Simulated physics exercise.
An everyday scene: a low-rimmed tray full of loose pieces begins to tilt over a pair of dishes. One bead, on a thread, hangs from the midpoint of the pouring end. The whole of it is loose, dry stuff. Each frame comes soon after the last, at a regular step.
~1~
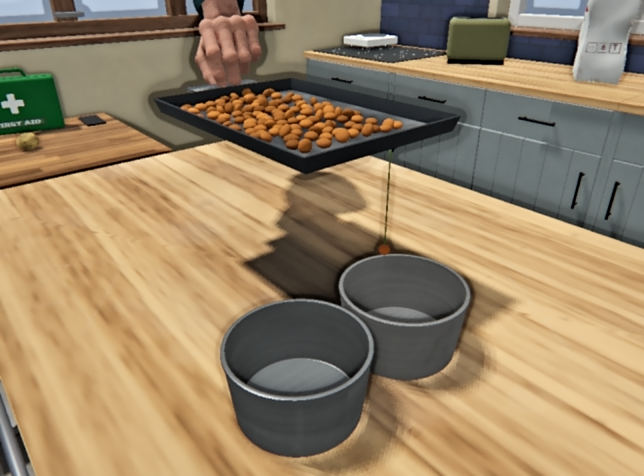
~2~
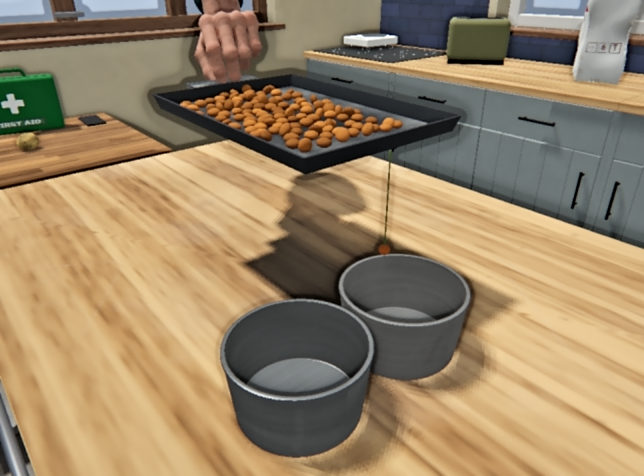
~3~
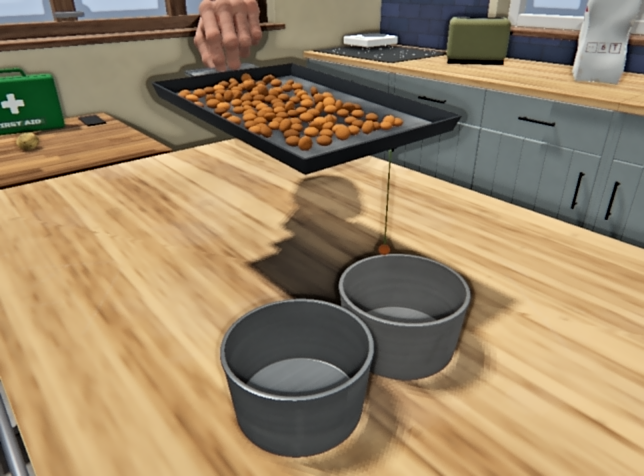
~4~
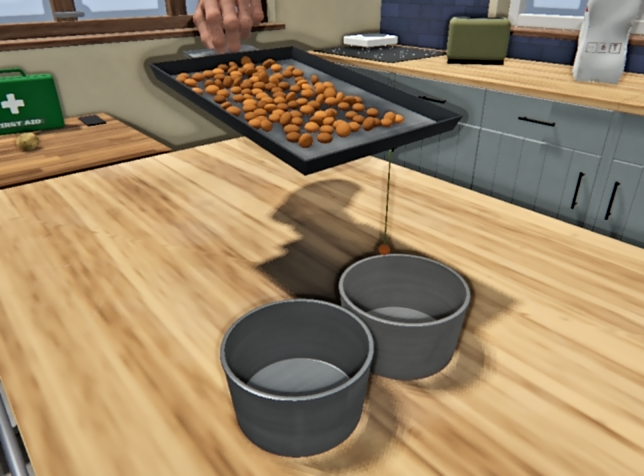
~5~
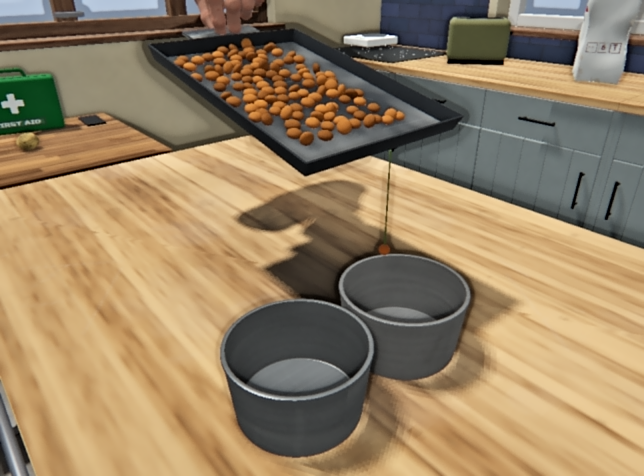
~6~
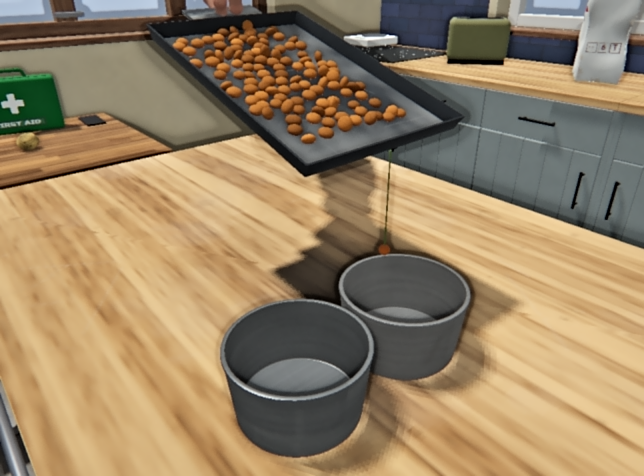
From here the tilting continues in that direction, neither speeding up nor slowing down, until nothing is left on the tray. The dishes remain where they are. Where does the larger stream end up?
Short answer, the right dish, that's where more goes.
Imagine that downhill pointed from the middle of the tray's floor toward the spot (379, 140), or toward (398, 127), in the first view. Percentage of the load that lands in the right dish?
In order, 50 in a hundred and 0 in a hundred.
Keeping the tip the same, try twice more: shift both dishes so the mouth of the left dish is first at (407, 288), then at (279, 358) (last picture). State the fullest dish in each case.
The dish to the left at the first, the dish to the right at the second.
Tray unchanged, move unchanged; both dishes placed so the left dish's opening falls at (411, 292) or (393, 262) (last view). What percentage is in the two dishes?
Close to 70 in a hundred, followed by close to 30 in a hundred.
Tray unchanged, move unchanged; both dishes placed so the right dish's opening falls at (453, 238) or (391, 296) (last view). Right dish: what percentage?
About 10 per cent, then about 70 per cent.
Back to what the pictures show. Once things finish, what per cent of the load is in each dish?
So the left dish gets 20 % of the load, while the right one gets 60 %.
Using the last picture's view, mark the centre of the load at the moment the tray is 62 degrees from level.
The centre of the load shows up near (370, 137) in the last view.
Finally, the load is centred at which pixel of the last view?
Close to (401, 342) in the last picture.
Soon after the last picture, tray tipped steeply; most on the tray; a small part in the air.
A little later, tray tipped past a quarter turn; a small part on the tray; a small part in the left dish; about half in the right dish; a small part outside both; a small part in the air.
Later still, tray tipped past a quarter turn; about a quarter in the left dish; about two thirds in the right dish; about a quarter outside both.
At rest, tray tipped past a quarter turn; about a quarter in the left dish; about two thirds in the right dish; about a quarter outside both.
